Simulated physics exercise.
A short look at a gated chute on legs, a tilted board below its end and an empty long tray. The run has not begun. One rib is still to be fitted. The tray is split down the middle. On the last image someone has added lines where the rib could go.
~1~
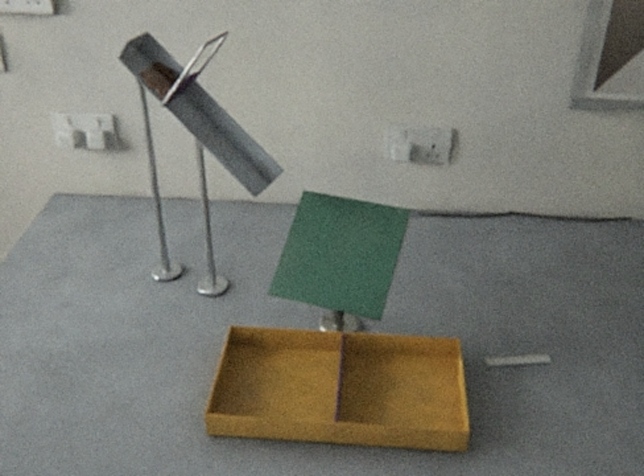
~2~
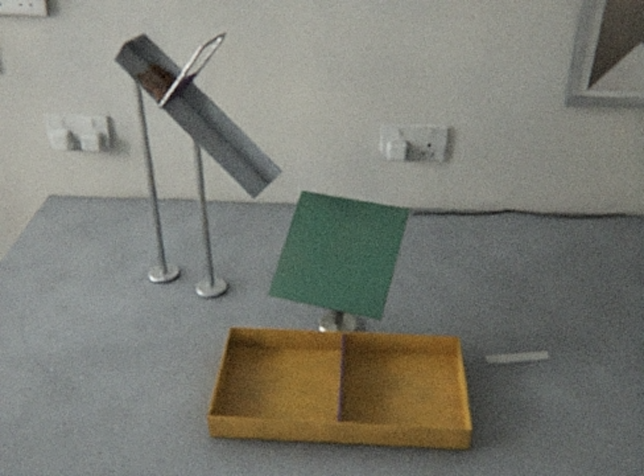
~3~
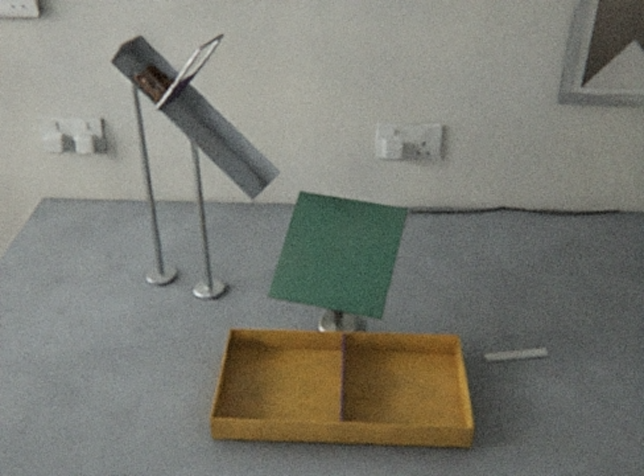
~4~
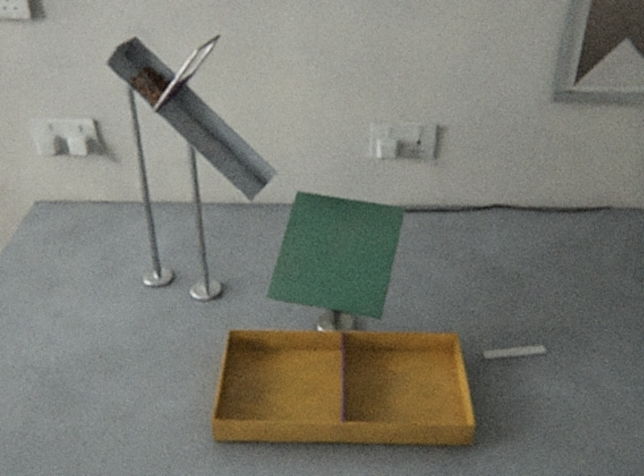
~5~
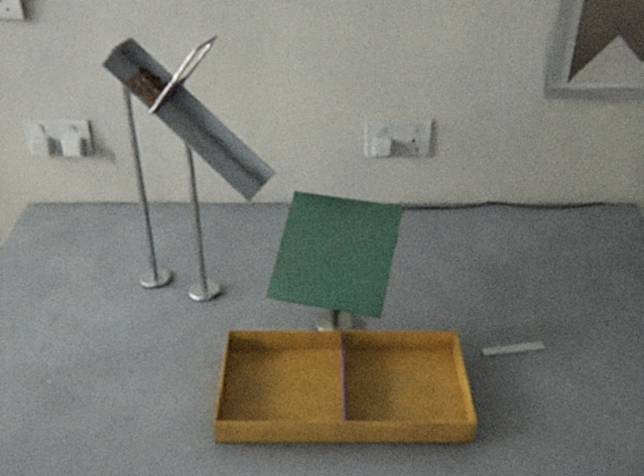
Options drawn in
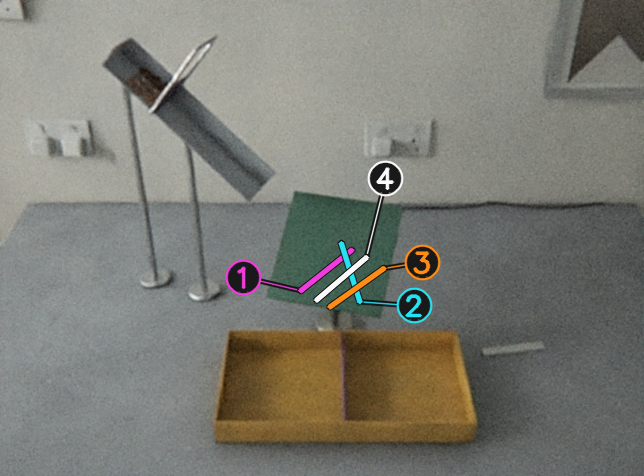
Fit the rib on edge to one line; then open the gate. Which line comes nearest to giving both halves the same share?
Go for 2.
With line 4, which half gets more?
More lands on the left.
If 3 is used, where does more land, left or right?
Left.
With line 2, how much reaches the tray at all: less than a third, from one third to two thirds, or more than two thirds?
Line 2 gives more than two thirds.
On the marked copy, line 1 from (351, 250) to (300, 290); line 2 from (341, 243) to (359, 301); line 3 from (383, 268) to (329, 306); line 4 from (366, 257) to (316, 300).
For line 1, of what is caught, the bulk in the left half, a small share in the right.
For line 2, of what is caught, close to half in the left half, close to half in the right.
For line 3, of what is caught, all but a few in the left half, a small share in the right.
For line 4, of what is caught, the bulk in the left half, a small share in the right.
